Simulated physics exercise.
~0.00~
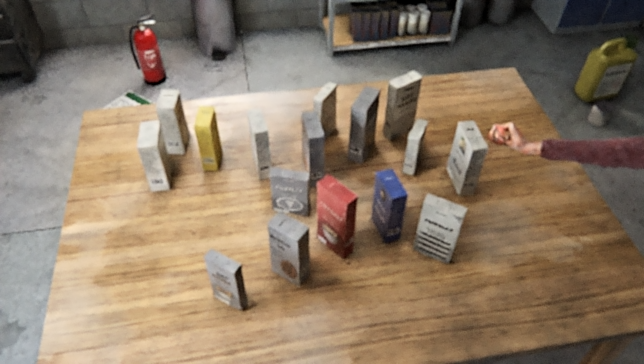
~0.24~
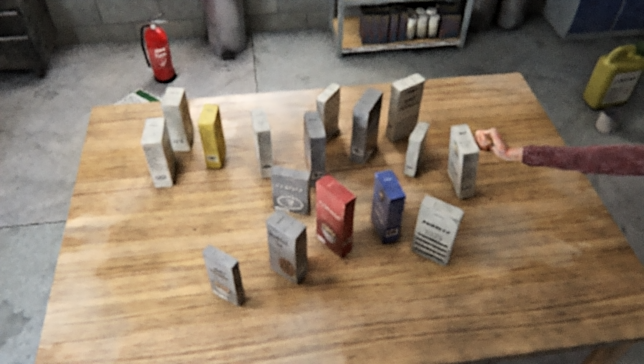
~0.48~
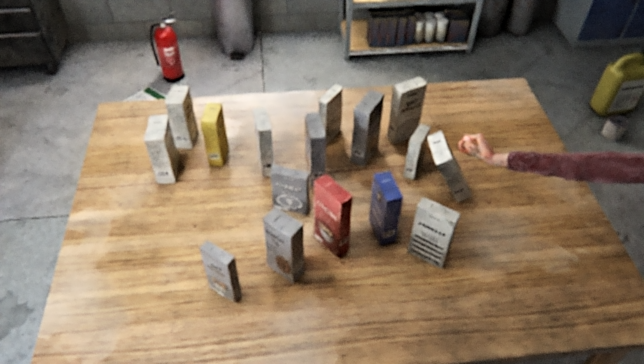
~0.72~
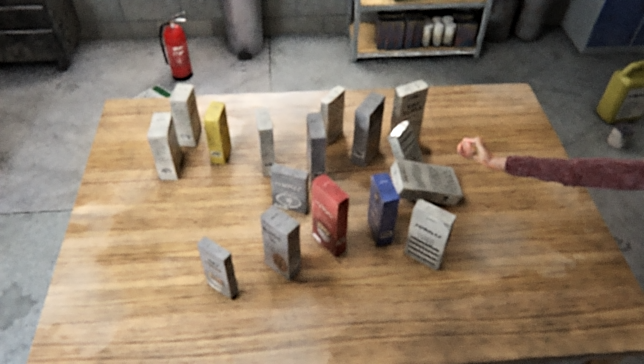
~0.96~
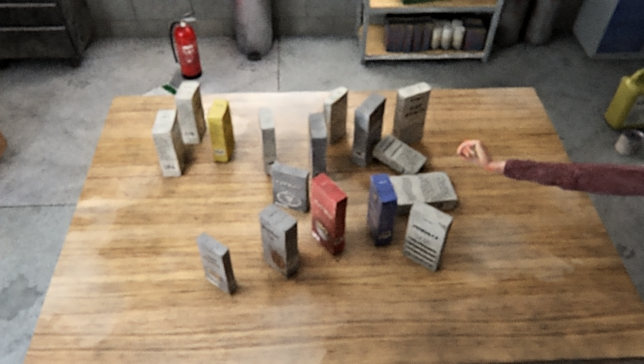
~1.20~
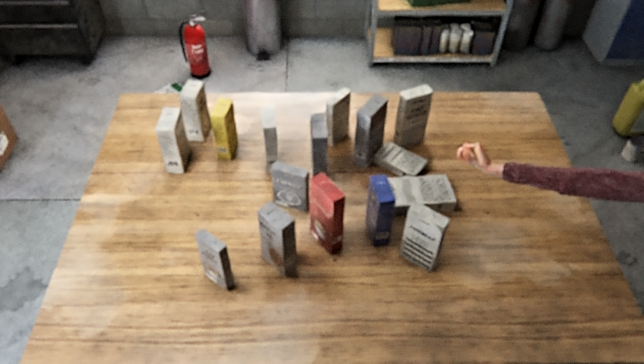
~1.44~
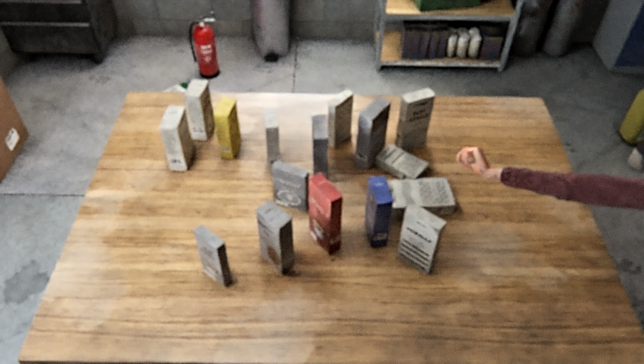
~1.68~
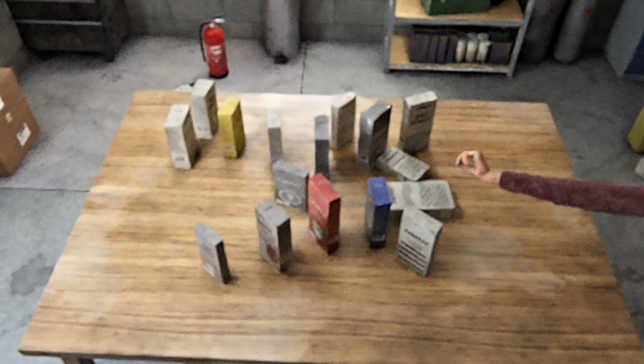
We see many upright boxes scattered on a wooden table as a hand at the right pushes a pale one leftward; it topples and knocks over a smaller grey box beside it, and both lie flat while the red, blue, yellow and remaining boxes stay standing.
